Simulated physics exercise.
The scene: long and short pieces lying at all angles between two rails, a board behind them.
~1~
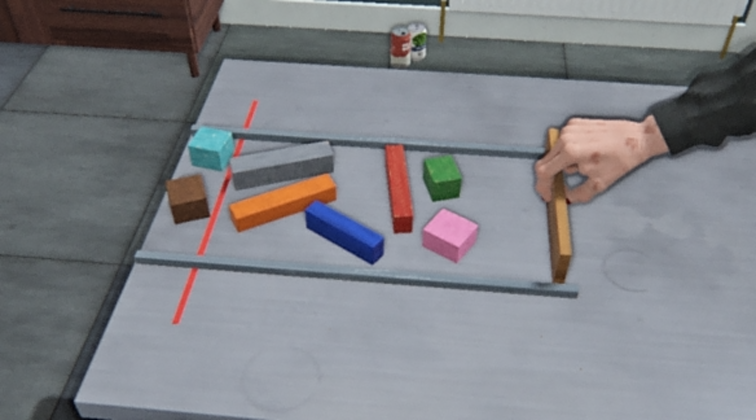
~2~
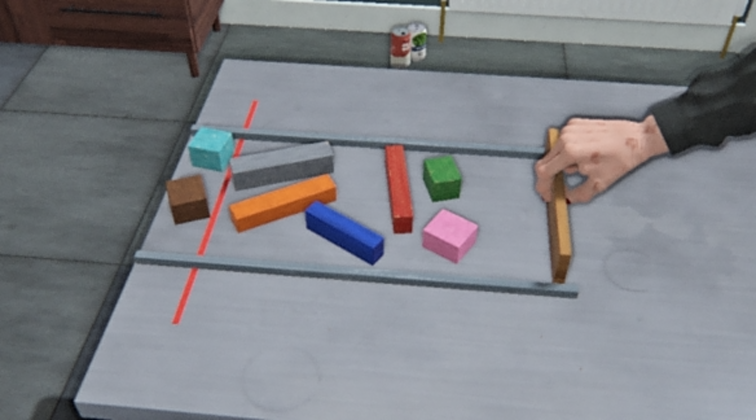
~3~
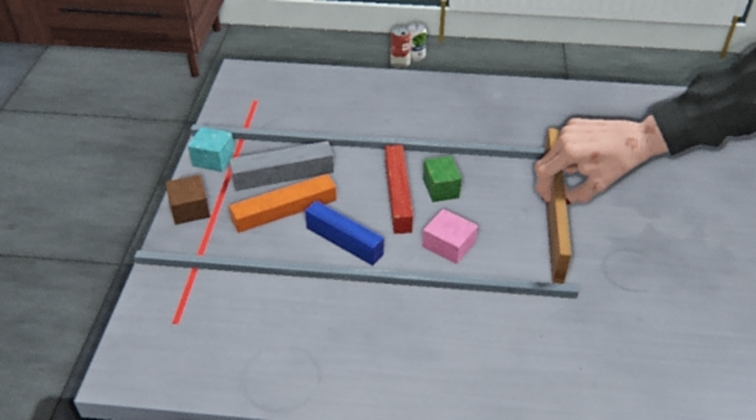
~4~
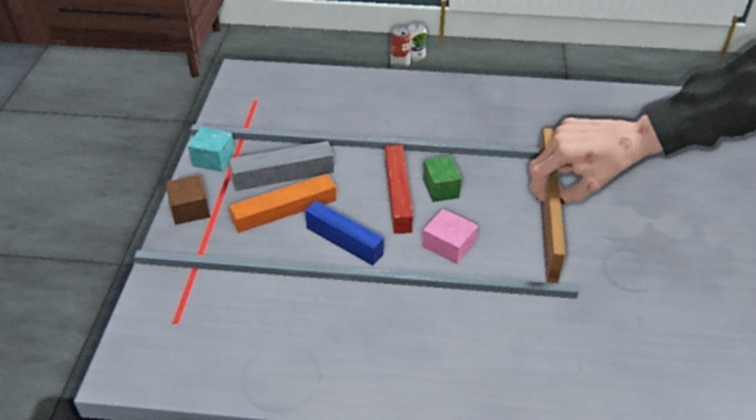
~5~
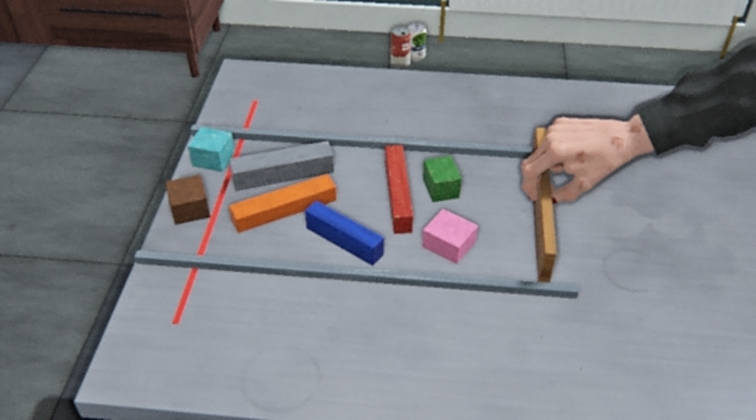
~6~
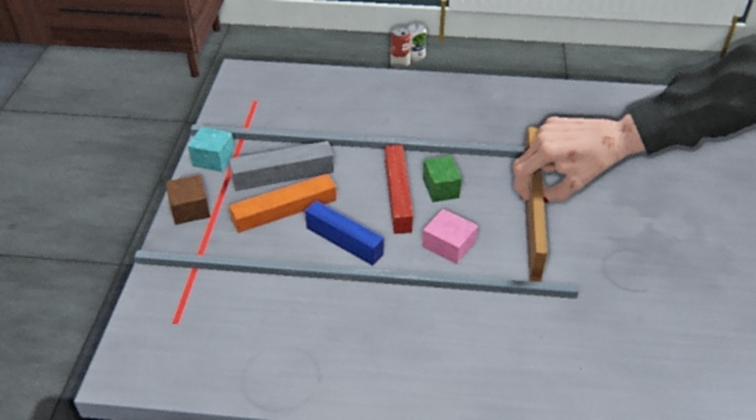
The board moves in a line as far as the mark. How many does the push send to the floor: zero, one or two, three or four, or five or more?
The number that fall off is three or four.
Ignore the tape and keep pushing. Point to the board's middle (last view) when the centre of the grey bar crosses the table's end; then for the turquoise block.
Its middle is around (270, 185) and around (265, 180).
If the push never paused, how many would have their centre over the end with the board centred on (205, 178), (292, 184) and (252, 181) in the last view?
Past the end: 5, 0 and 3.
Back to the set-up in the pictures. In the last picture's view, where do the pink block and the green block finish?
About (186, 225), and the other about (216, 160).
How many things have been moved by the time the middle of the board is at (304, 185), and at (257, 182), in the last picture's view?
At the one place 8, at the other 8.
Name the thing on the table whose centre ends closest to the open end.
That is the blue stick.
A little later, none off yet; brown block at rest near (188, 199); turquoise block at rest near (212, 150); grey bar at rest near (282, 166).
When it is over, the number that fall off is three or four; down, orange bar, grey bar, turquoise block and brown block.
